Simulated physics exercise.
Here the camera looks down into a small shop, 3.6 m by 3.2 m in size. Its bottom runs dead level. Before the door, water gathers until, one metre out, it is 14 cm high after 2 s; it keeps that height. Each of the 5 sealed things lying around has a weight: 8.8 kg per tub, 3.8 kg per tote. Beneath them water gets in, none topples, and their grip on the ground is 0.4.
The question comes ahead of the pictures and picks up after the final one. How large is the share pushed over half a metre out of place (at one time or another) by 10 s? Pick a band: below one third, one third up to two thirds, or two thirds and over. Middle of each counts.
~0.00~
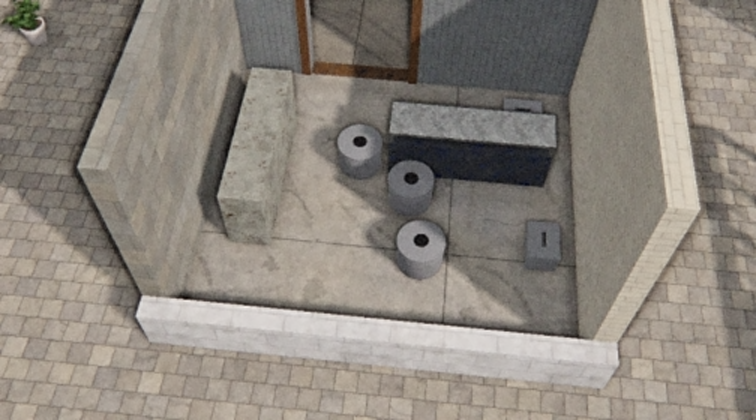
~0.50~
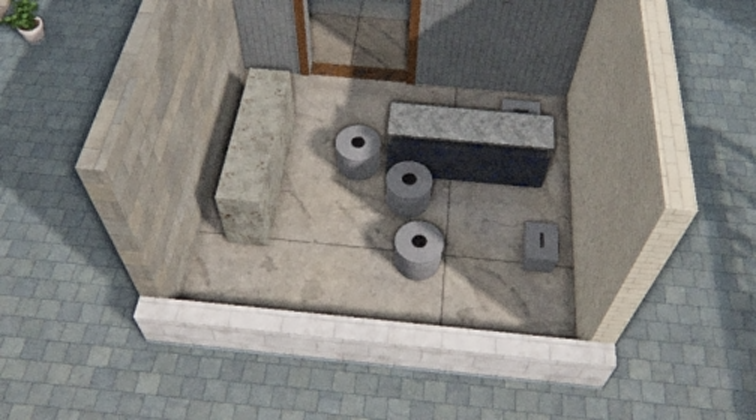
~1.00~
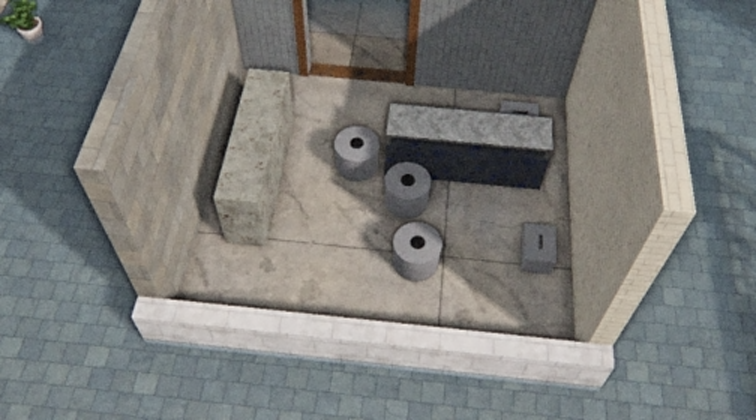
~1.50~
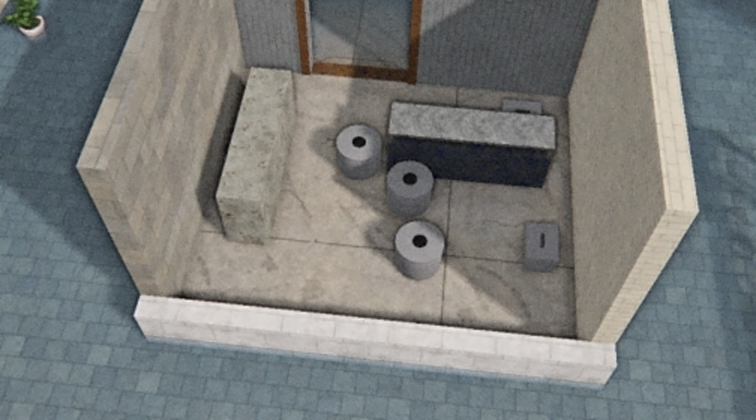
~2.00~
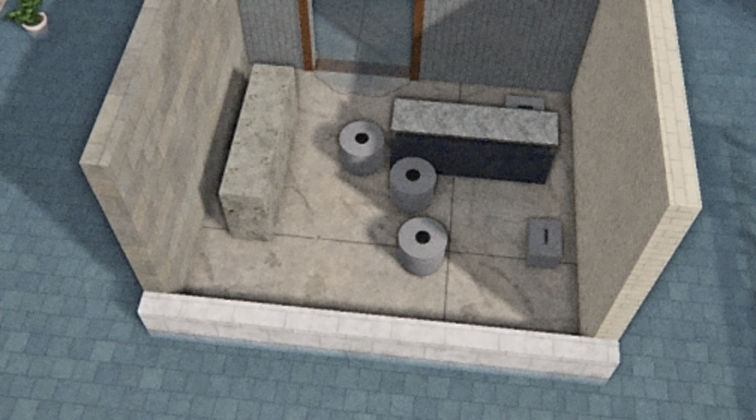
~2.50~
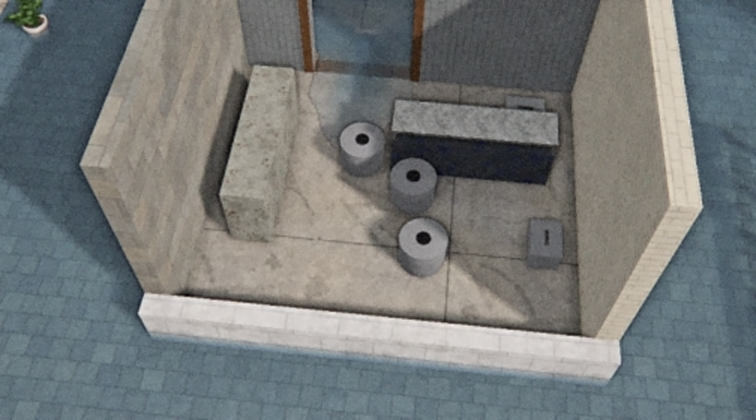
The share is one third up to two thirds.
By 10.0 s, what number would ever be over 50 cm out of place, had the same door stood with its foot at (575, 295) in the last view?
So the tally would be 4.
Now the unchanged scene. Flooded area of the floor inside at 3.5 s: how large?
Close to 3.0 m2, I'd say.
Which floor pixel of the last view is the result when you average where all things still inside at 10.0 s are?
Close to (471, 217).
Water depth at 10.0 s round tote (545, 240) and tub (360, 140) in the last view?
I'd put it at 6 cm and 6 cm respectively.
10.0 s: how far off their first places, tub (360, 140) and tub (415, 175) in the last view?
In turn: 200 cm, 5 cm.
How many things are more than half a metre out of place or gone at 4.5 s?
Result: 1.
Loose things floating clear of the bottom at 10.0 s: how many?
Answer: 3.
After 3.5 s 0 of 5 are over 50 cm from their spots; 0 afloat.
After 4.5 s 1 of 5 are over 50 cm from their spots; 0 afloat.
After 7.0 s 1 of 5 are over 50 cm from their spots; 2 afloat.
After 10.0 s 2 of 5 are over 50 cm from their spots, and 2 have been at some point; 3 afloat.
